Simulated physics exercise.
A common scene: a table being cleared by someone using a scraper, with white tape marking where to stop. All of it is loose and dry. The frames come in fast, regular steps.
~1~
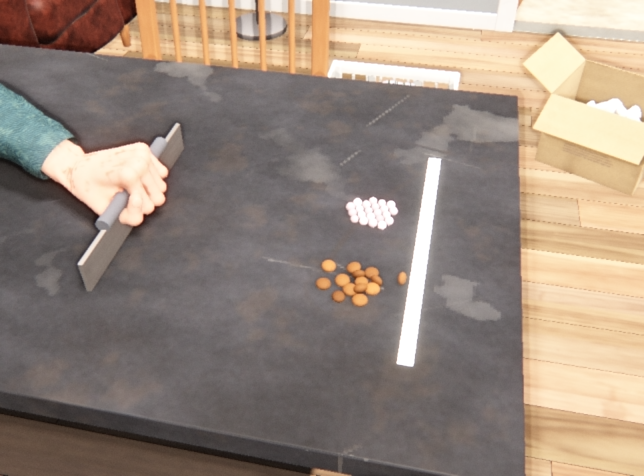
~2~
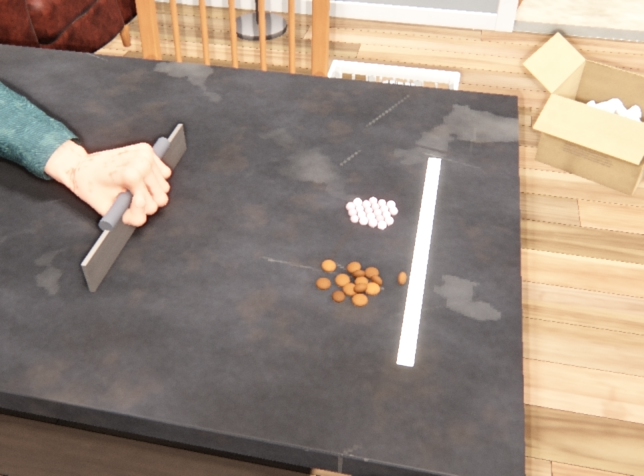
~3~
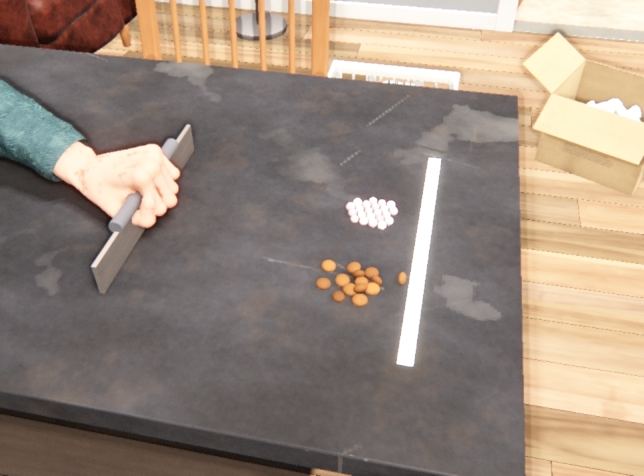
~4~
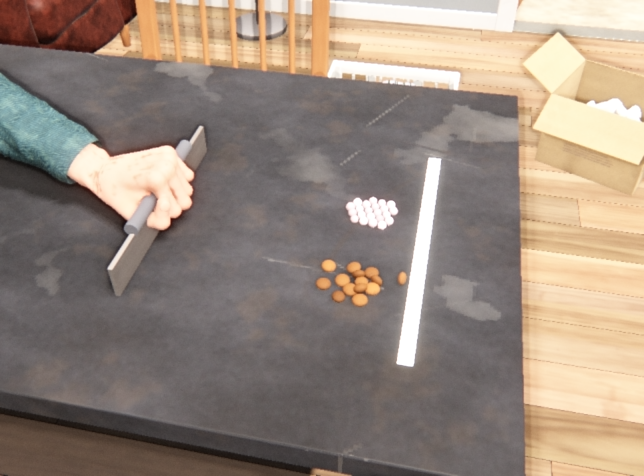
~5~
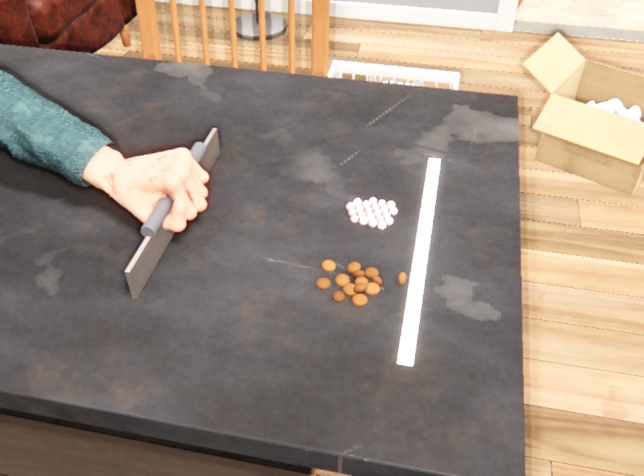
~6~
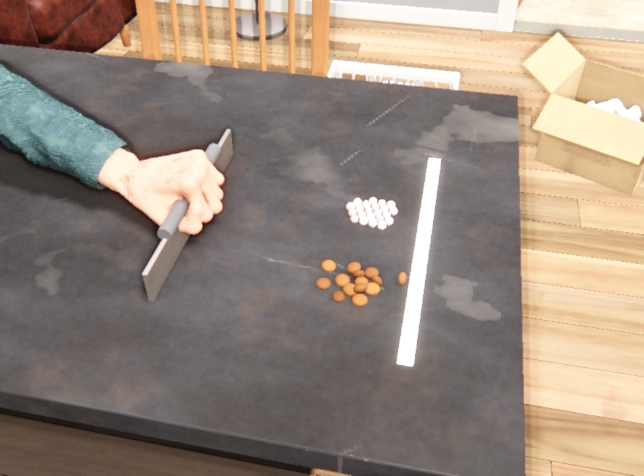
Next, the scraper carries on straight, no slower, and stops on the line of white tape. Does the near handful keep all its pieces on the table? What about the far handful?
The near handful keeps them all; the far handful loses some.
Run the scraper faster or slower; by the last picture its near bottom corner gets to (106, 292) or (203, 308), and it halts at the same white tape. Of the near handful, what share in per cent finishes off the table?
0 % and 0 %.
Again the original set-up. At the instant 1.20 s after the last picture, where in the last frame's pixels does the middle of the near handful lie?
Near (447, 296).
Then, 0.45 s after the last picture, scraper still moving, near (313, 208); near handful all on the table, its front near (402, 279); far handful all on the table, its front near (393, 211).
Then, 0.92 s after the last picture, scraper stopped at the white tape; near handful all on the table, its front near (464, 296); far handful all on the table, its front near (474, 242).
Then, 1.20 s after the last picture, scraper stopped at the white tape; near handful all on the table, its front near (470, 297); far handful a small part over the edge.
At rest, scraper stopped at the white tape; near handful all on the table, its front near (470, 297); far handful all over the edge.
